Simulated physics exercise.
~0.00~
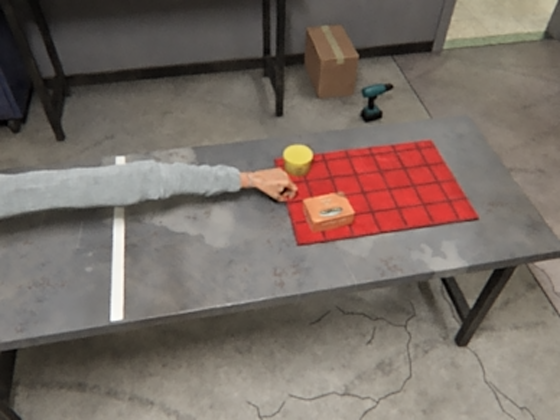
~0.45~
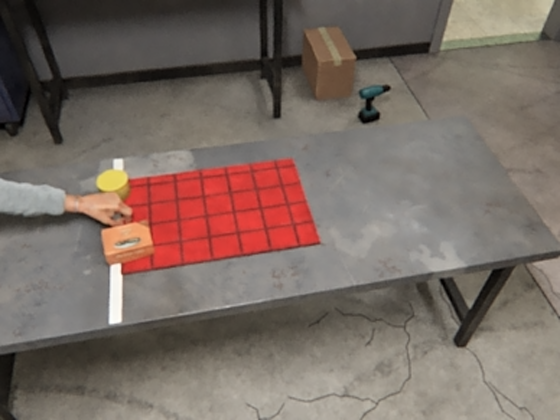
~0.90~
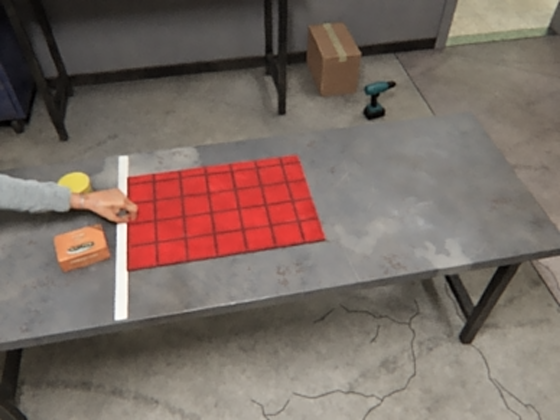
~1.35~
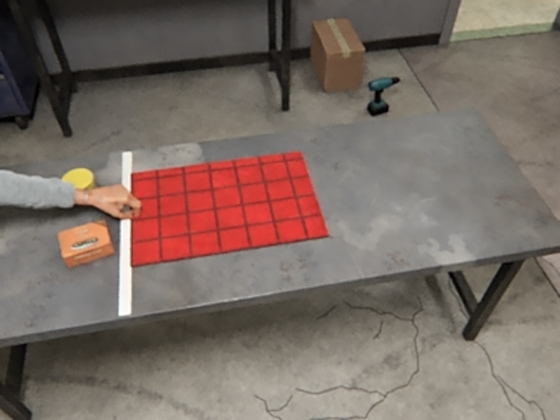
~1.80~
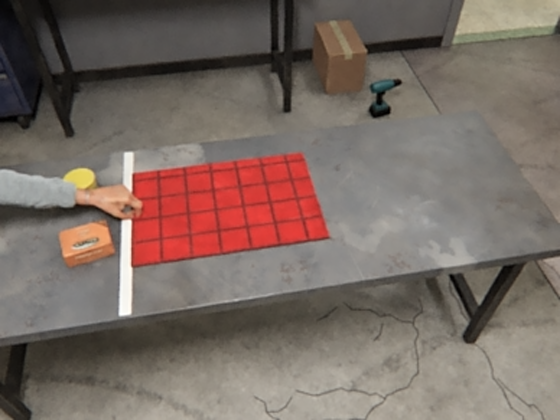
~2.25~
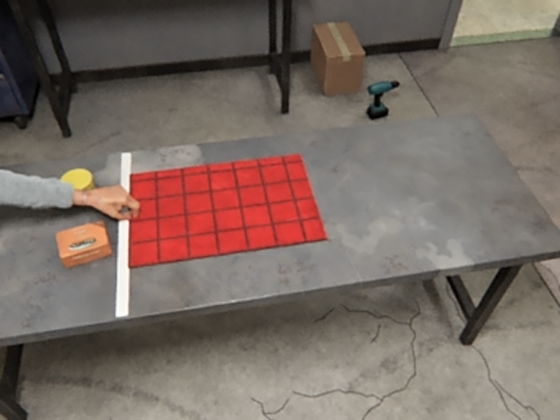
A red tea towel with a dark grid pattern, carrying a yellow tub and an orange packet, is pulled leftward across a grey table by a hand reaching in from the left. It travels toward a white strip of tape, the two objects riding near its leading edge. As the cloth reaches the tape, the tub and packet slide forward off its front edge and over the strip. The cloth stops with its hem at the tape, the hand still holding it. The tub and packet rest on the bare tabletop to the left, beyond the tape.
